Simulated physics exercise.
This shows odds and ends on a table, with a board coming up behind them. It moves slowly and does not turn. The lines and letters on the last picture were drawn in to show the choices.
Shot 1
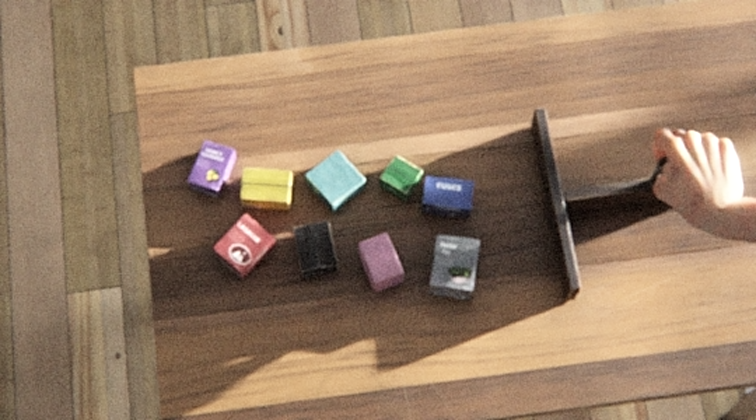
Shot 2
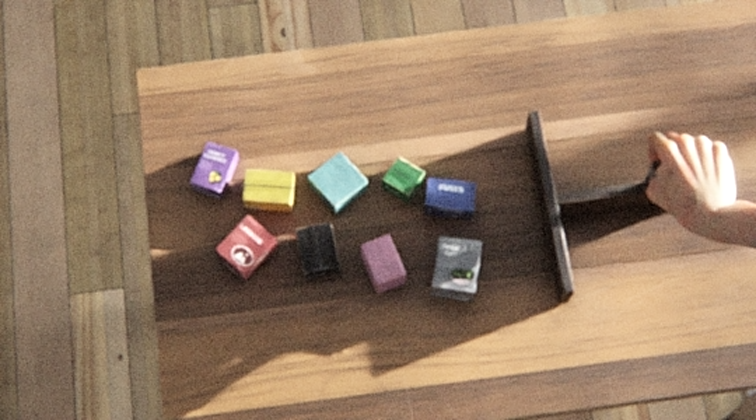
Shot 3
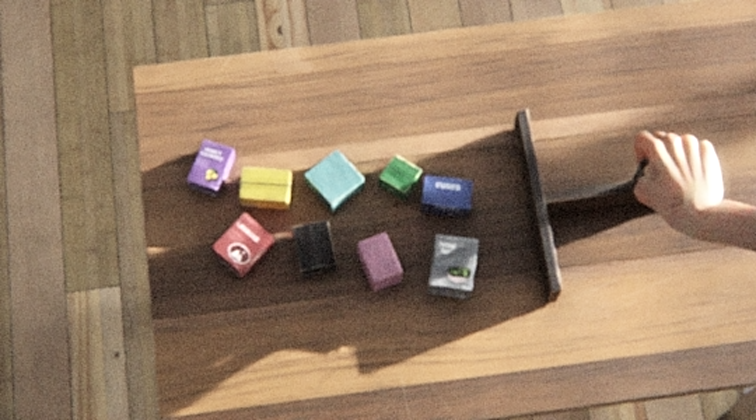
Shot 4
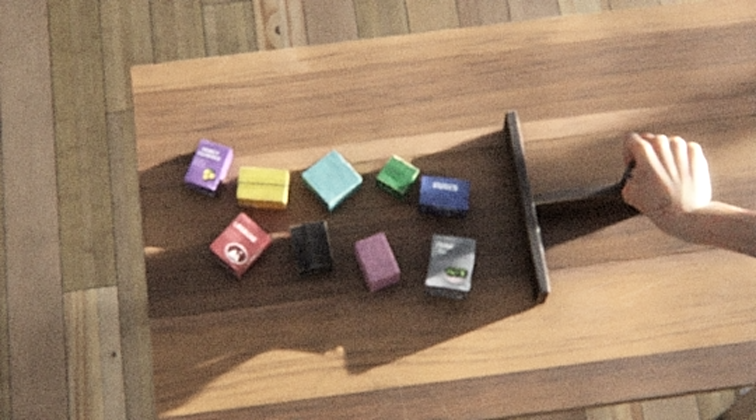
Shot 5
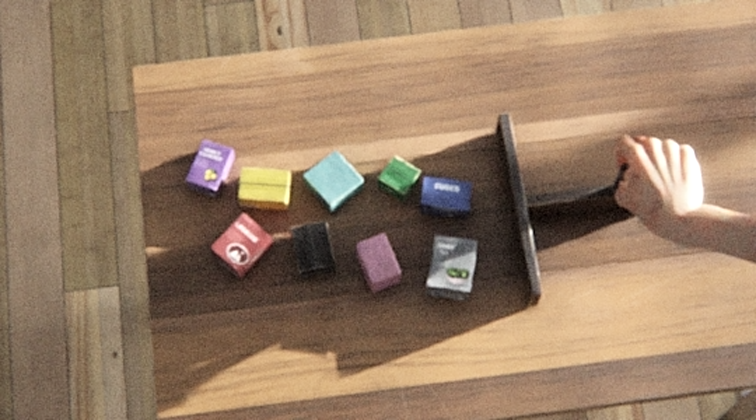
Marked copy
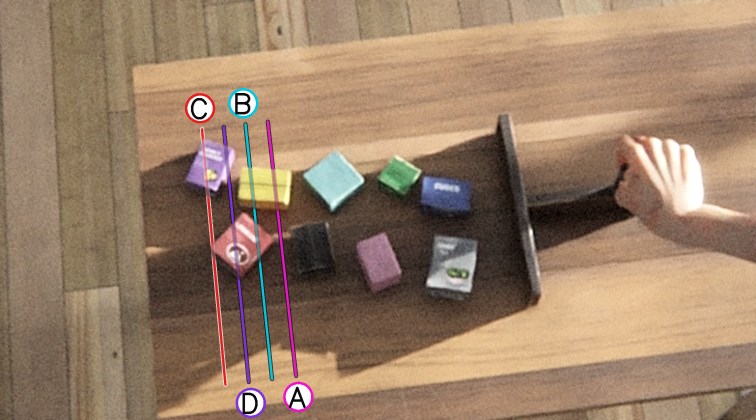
A hand slid a dark, upright board slowly to the left across a wooden table toward two loose rows of small colorful boxes and blocks, which stayed where they were as the gap narrowed.
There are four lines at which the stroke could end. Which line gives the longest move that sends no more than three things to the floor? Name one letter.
No fourth one falls up to C.
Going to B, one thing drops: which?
The red box.
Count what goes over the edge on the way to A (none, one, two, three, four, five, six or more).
The count is none.
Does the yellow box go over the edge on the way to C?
By then, yes.
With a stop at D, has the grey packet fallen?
No.
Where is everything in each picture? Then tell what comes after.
The first picture shows green box (400, 179); turquoise block (335, 182); black box (316, 249).
The second picture shows board (551, 199); red box (246, 249).
The third picture shows board (540, 198); blue box (447, 197).
The fourth picture shows board (527, 199); yellow box (263, 189).
The fifth picture shows board (520, 202); green box (399, 179); turquoise block (333, 182); black box (313, 250).
On the marked copy, A at (281, 244); B at (258, 247); C at (213, 252); D at (236, 250).
With C. Early on, board (412, 215); grey packet (391, 276); green box (382, 174).
Further on, board (301, 228); red box (171, 242); purple packet (188, 162).
At the end, board (214, 238); red box over the edge; black box over the edge; three fallen.
As for the rest, A is within the limit but short; B is within the limit but short; D is within the limit but short.
